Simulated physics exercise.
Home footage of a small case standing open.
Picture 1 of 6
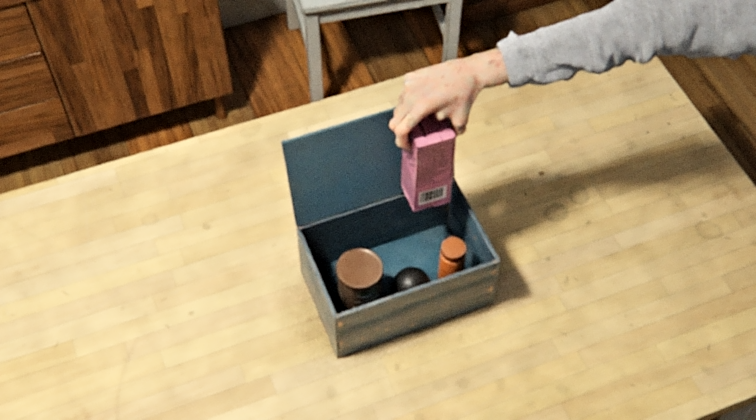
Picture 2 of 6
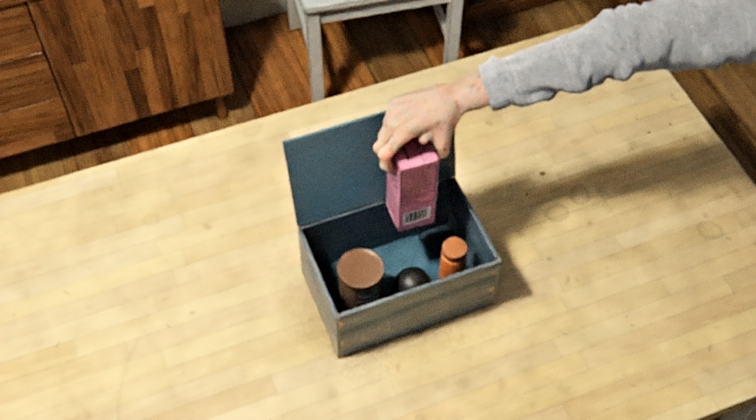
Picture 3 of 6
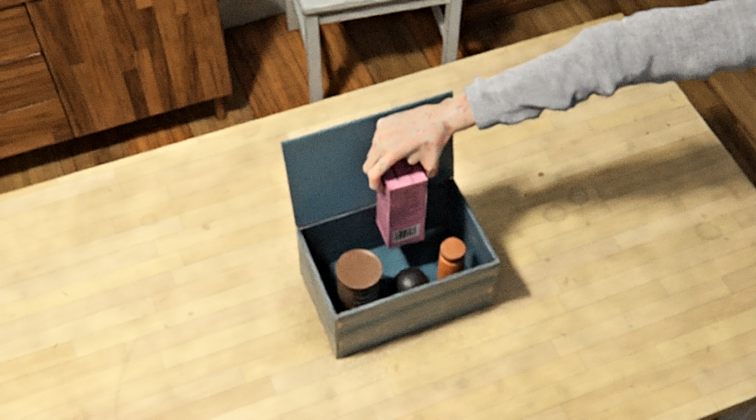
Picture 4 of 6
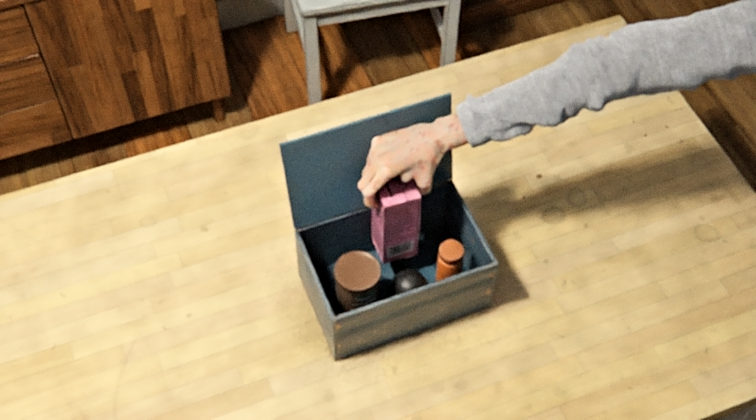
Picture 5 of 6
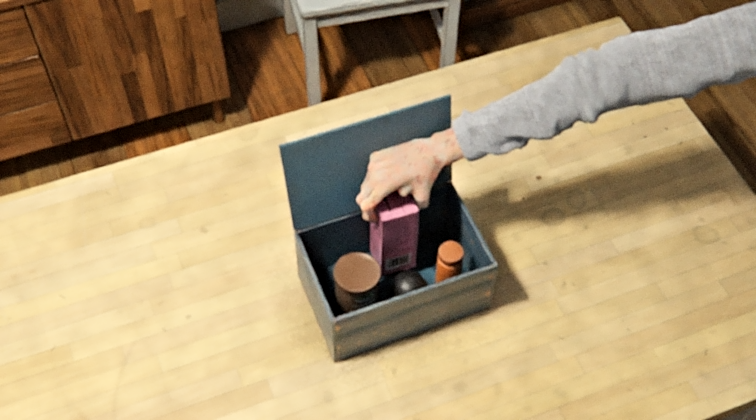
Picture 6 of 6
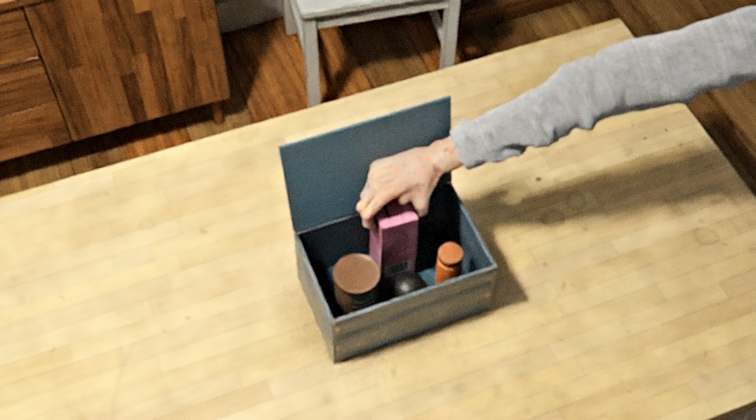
Pink carton being lowered by a hand into an open blue case, beside a brown tin, dark ball and orange shaker.
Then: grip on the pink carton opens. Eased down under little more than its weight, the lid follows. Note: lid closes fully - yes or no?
No.
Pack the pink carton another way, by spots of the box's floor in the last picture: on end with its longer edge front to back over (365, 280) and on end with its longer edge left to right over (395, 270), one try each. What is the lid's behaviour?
First time it drops into place, and next time it won't go down.
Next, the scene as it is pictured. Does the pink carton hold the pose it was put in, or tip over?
Simply put, it gets tilted.
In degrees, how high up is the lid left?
Roughly 18 degrees above the rim.
Then, 1.20 s past the last view, lid starting down.
Then, 1.80 s past the last view, lid 53° above the rim; pink carton rocked 8° from its first pose near (395, 243).
Then, 2.30 s past the last view, lid 25° above the rim; pink carton rocked 31° from its first pose near (402, 259).
Finally, lid 17° above the rim; down or leaning hard in the box, pink carton; the other 3 still in place. Final places as the last picture's camera would see them, pink carton near (405, 265).
